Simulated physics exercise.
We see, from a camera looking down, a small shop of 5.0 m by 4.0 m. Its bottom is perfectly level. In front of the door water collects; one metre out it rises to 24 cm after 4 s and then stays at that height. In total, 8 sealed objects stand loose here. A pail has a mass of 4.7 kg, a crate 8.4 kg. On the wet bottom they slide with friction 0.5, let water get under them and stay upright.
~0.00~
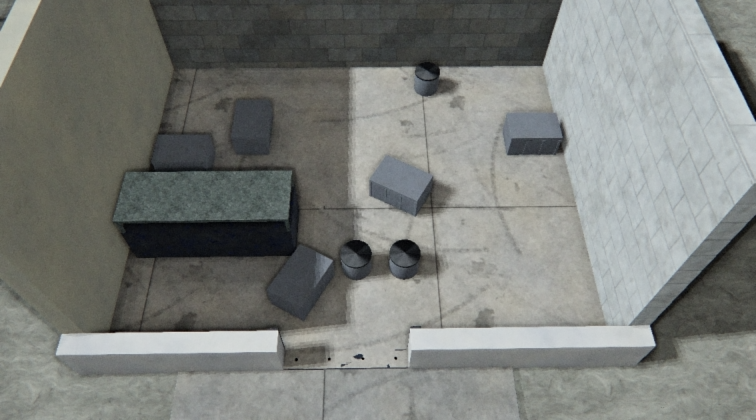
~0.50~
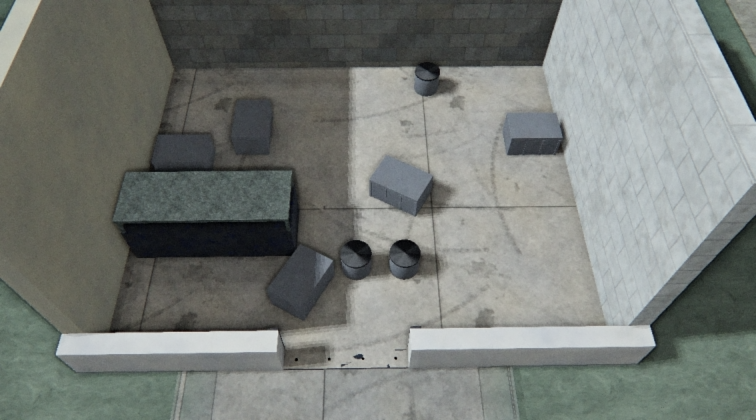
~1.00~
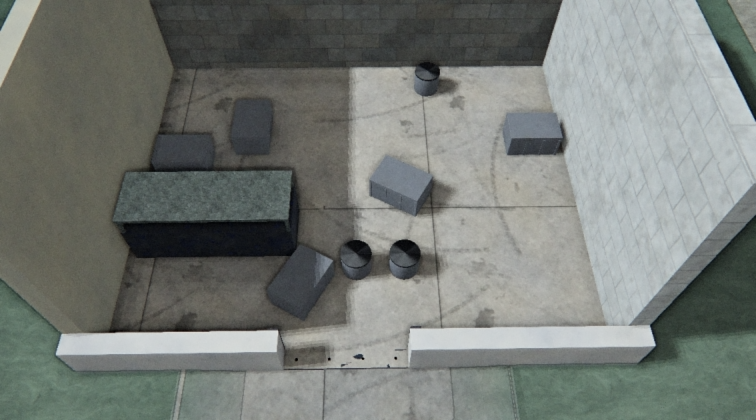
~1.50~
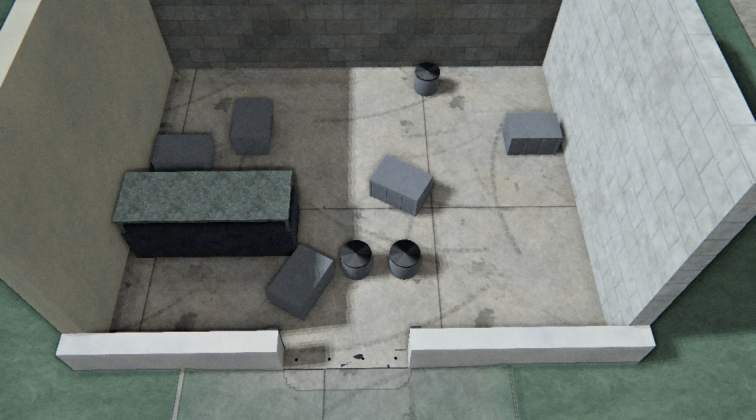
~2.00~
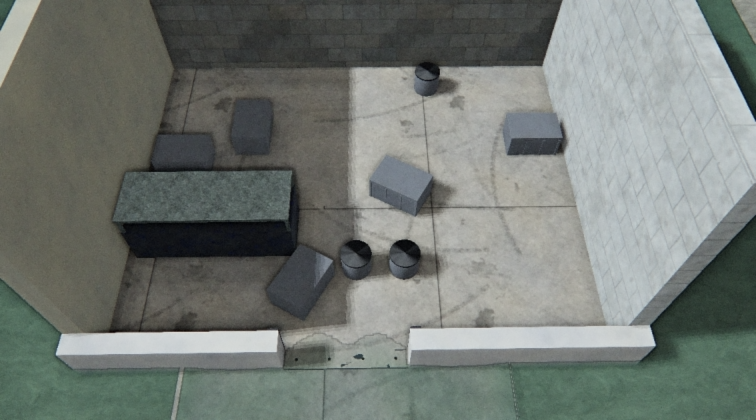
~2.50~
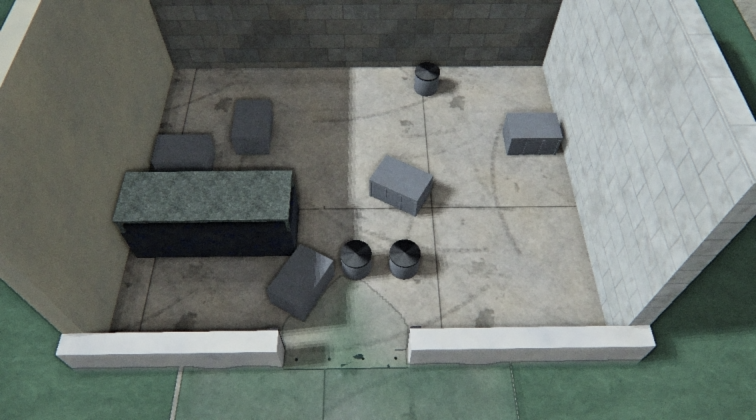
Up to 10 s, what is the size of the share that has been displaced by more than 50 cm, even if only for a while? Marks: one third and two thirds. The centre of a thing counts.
I'd predict that no fewer than two thirds of the things get moved that far.
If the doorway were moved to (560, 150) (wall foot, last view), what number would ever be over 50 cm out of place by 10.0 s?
The answer would then be 7.
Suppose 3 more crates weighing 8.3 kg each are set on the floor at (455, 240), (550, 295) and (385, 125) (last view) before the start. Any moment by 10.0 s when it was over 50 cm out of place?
Beyond the limit; within the limit; beyond the limit.
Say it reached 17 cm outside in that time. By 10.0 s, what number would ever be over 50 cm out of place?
5.
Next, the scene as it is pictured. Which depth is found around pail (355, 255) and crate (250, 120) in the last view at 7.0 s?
Depths: Near 11 cm, then near 2 cm.
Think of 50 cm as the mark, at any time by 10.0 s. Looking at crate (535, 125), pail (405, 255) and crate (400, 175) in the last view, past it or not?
So that's beyond it for the first, beyond it for the second and beyond it for the last.
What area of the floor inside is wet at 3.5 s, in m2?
Wet area: Approx. 2.5 m2.
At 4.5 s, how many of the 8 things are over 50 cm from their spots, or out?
I make it 3 by then.
After 3.5 s 1 of 8 are over 50 cm from their spots; 0 afloat.
After 4.5 s 3 of 8 are over 50 cm from their spots; 0 afloat.
After 7.0 s 5 of 8 are over 50 cm from their spots; 4 afloat.
After 10.0 s 5 of 8 are over 50 cm from their spots, and 6 have been at some point; 7 afloat.
